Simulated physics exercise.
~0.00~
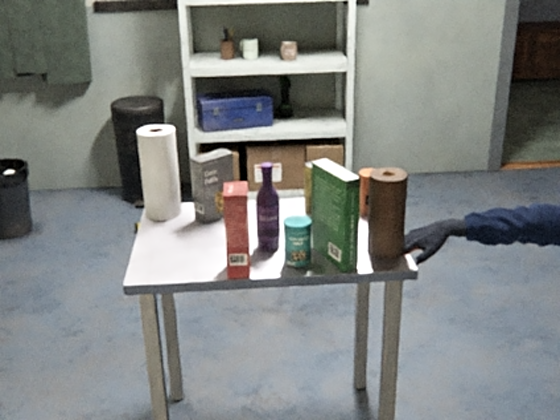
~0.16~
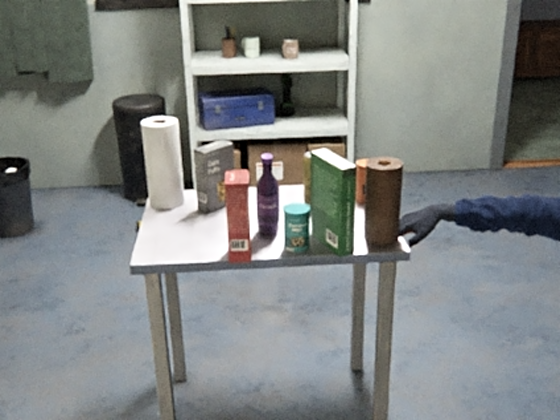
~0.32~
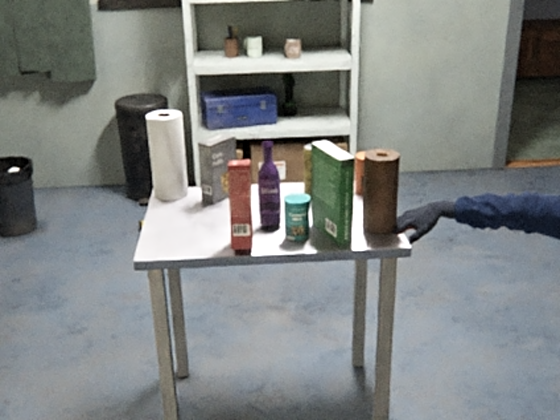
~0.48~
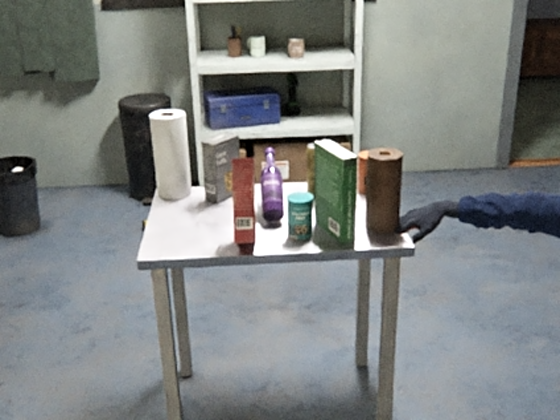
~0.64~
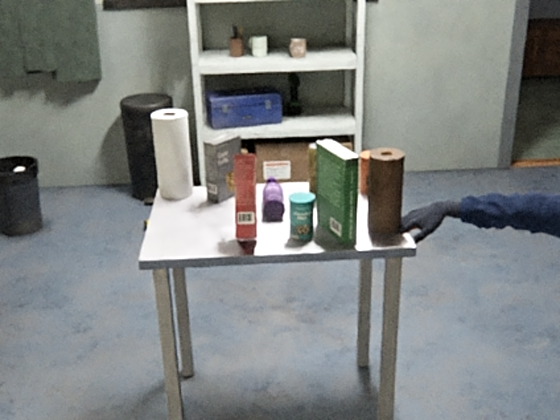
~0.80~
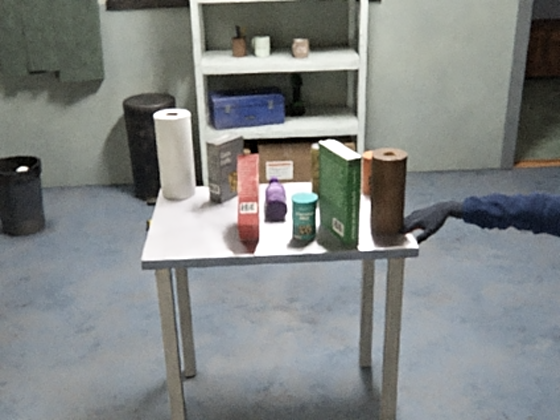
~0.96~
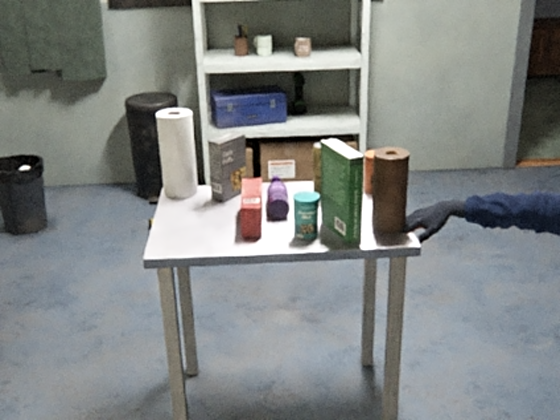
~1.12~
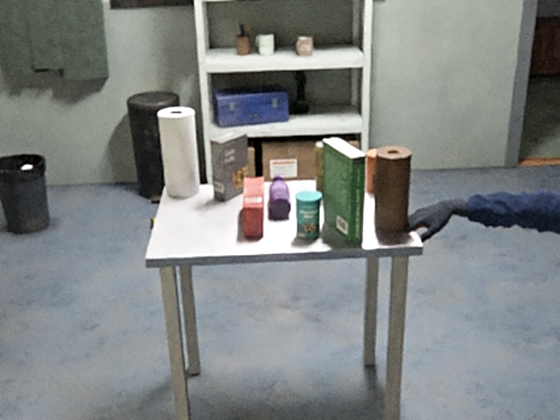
A gloved hand at the right edge gave the side table a small shove away, and the purple bottle tipped over backward, followed by the red carton, leaving both lying on the tabletop while the rolls, green book and other items stayed upright.
